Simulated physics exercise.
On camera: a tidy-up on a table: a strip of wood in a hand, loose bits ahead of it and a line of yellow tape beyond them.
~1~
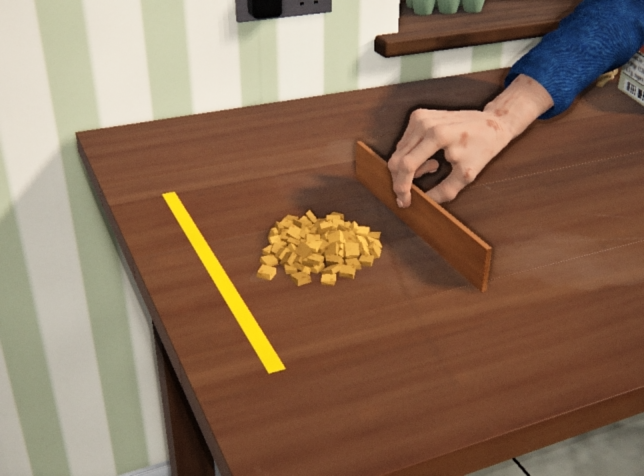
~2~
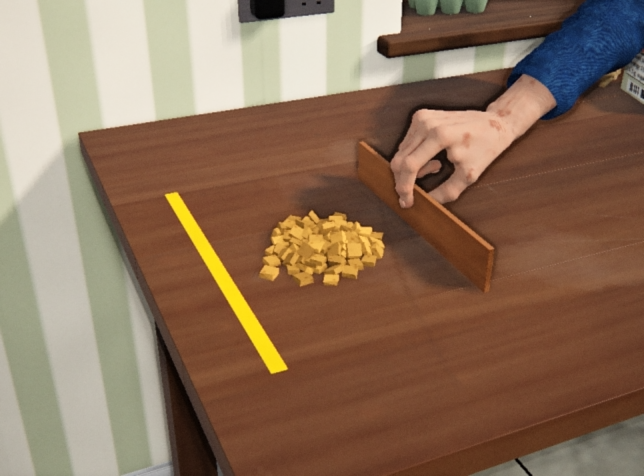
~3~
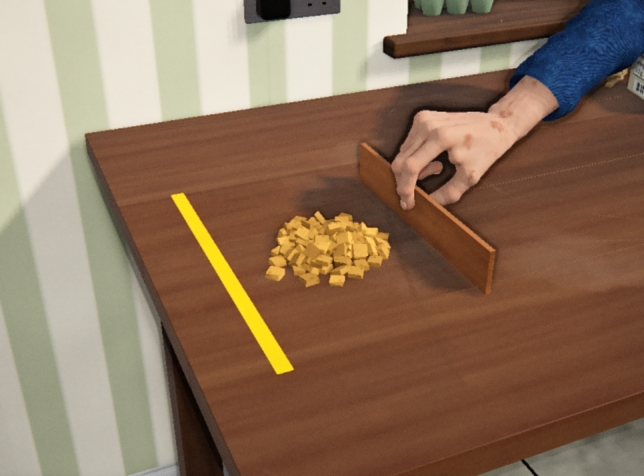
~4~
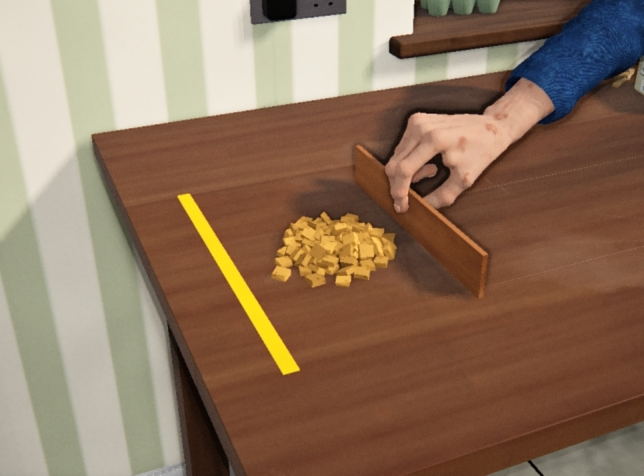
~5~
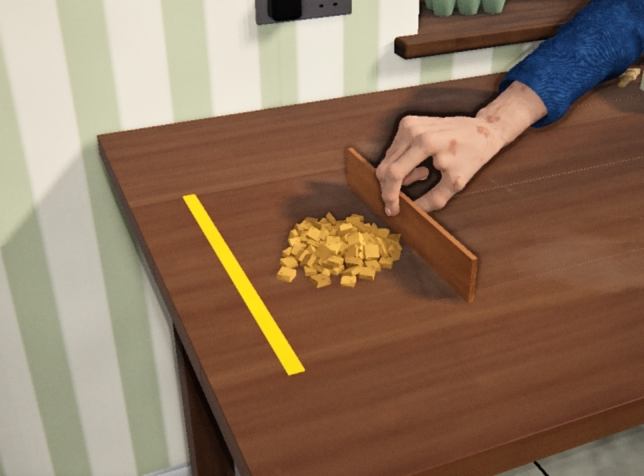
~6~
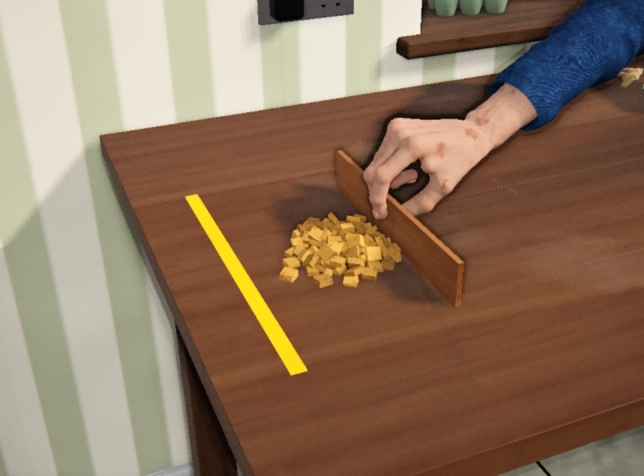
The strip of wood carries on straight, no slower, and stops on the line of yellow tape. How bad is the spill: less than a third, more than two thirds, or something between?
Lost: Less than a third of the heap.
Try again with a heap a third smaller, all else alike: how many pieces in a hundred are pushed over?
Some 10 per cent.
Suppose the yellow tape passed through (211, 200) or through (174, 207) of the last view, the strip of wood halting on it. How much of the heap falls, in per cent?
In turn 10 and 60 in a hundred.
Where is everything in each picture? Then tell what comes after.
Strip of wood at (475, 259), at rest; yellow tape at (173, 201), about a palm's width from the edge; edge at (146, 287); the heap at (322, 246), cereal squares, in the first frame.
Strip of wood at (477, 259), at rest, in the second frame.
Strip of wood at (478, 261); the heap at (330, 247), in the third frame.
Strip of wood at (472, 265), in the fourth frame.
Strip of wood at (461, 269); the heap at (341, 248), in the fifth frame.
Strip of wood at (448, 273); yellow tape at (196, 203); edge at (169, 289); the heap at (343, 248), a stray few pushed along, in the sixth frame.
Soon, strip of wood still moving, near (309, 216); heap all on the table, its front near (225, 277).
A while on, strip of wood stopped at the yellow tape; heap a small part over the edge.
Towards the end, strip of wood stopped at the yellow tape; heap about a quarter over the edge.
Finally, strip of wood stopped at the yellow tape; heap about a quarter over the edge.
